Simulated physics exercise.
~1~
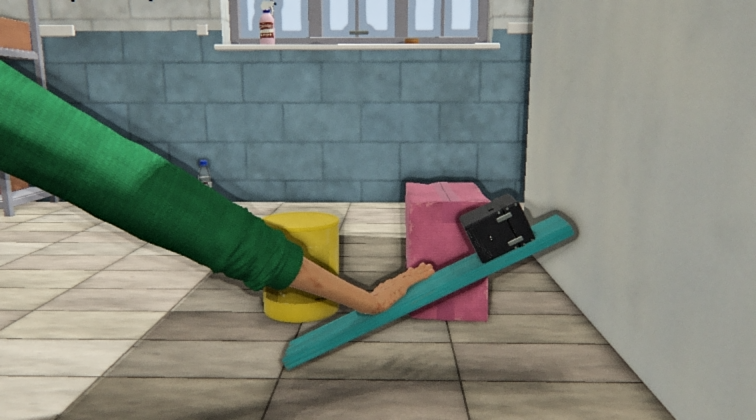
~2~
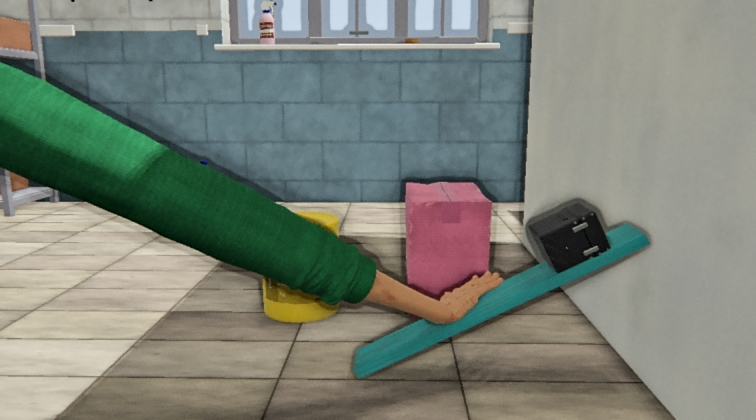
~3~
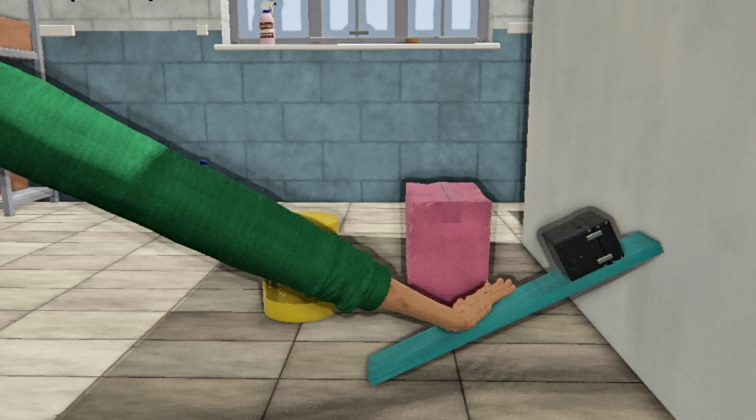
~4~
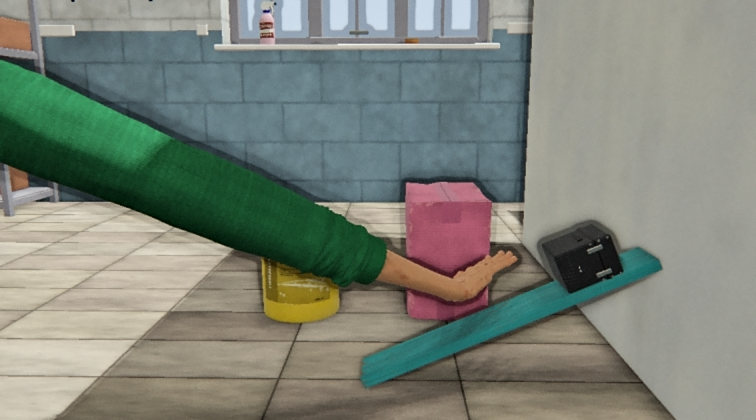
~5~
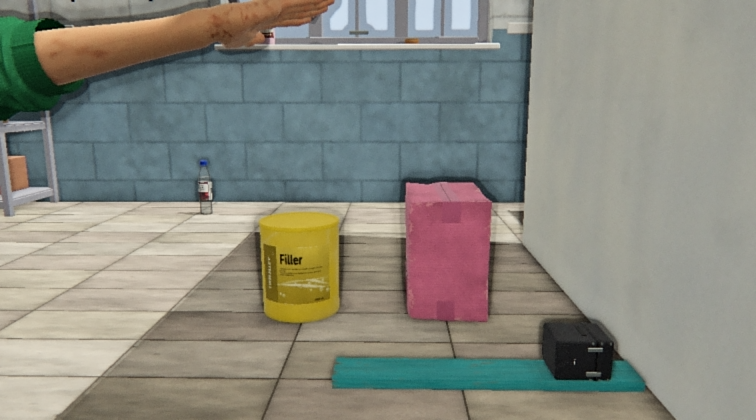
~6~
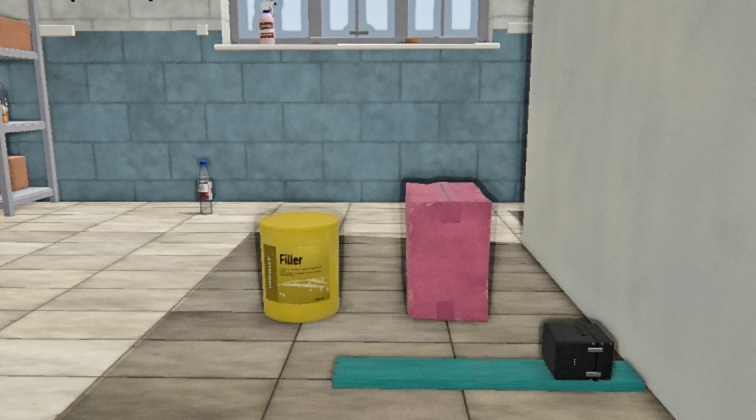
The video shows a green-sleeved arm moving a tilted turquoise plank with a black object on it rightward to a bare wall, near a yellow pail and pink box. The hand lets go and withdraws, and the plank slides down to lie flat on the floor, the black object still at its right end.
